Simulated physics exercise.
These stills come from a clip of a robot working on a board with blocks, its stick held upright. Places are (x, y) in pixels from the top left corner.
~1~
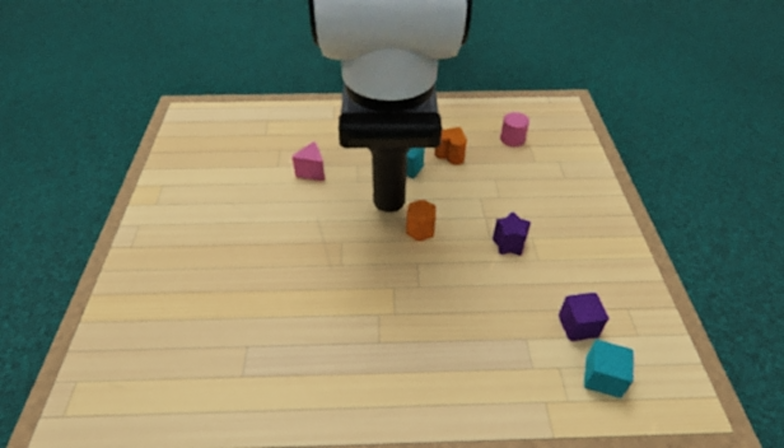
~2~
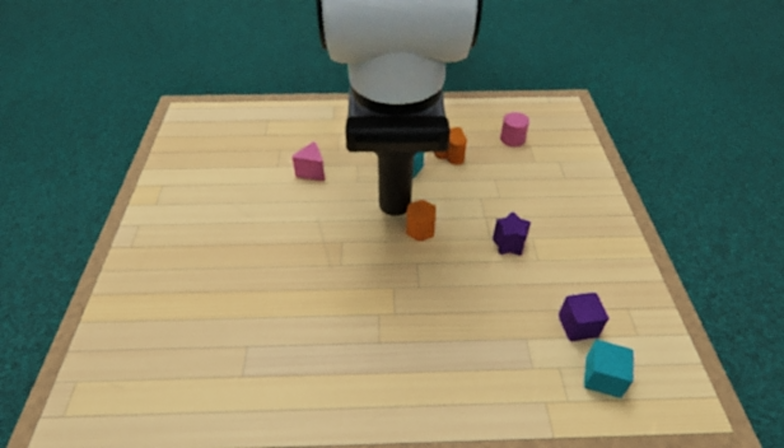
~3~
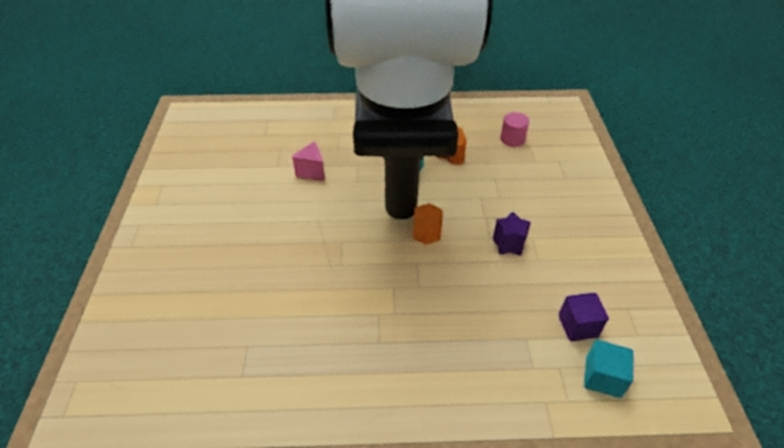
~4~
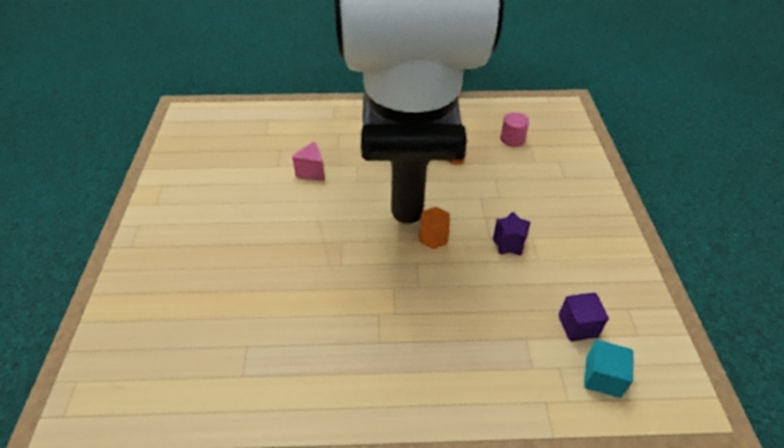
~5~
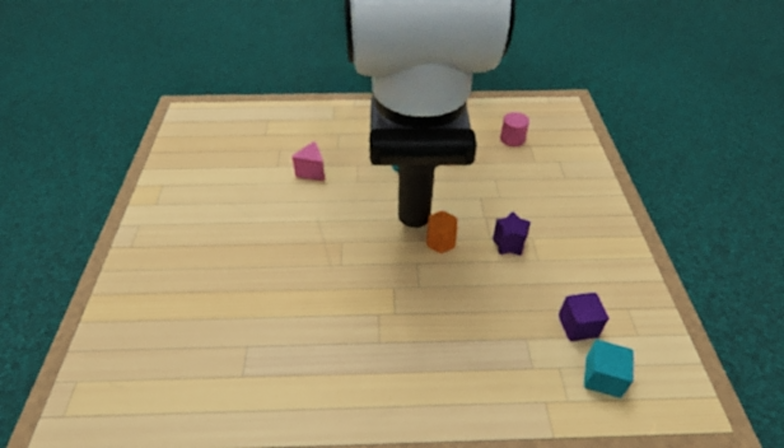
In the video, a robot arm with a black stick moves slightly right over a wooden board of colored blocks, meets the orange hexagonal block, and pushes it a short way right, narrowing its gap with the purple star.
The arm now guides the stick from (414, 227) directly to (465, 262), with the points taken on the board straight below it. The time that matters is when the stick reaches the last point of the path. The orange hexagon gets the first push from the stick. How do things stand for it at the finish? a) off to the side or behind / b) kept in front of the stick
The one that fits is b, kept in front of the stick.
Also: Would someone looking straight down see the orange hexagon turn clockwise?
Short answer: No.
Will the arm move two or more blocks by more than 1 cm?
No, it doesn't check out.
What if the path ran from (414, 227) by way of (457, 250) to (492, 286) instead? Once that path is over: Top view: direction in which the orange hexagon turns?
Seen from above, its turn is counter-clockwise.
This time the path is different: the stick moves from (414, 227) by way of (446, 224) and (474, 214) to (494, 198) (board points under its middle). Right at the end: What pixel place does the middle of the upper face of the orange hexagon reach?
So, by the moment the path ends, you'll find the top centre of the orange hexagon at (467, 225).
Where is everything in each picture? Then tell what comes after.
In the first frame, lower end of the stick (389, 201), tops of blocks, orange hexagon (422, 210), purple star block (514, 224).
In the second frame, stick (395, 205), blocks as before.
In the third frame, stick (401, 208), orange hexagon (429, 214).
In the fourth frame, stick (408, 212), orange hexagon (436, 217).
In the fifth frame, stick (414, 216), orange hexagon (443, 221), purple star block (514, 224).
The first path, step by step. Halfway along, stick (440, 233); orange hexagon (473, 237), turned 15° anticlockwise.
At the end, stick (467, 251); orange hexagon (501, 247), turned 55° anticlockwise; purple star block not moved.
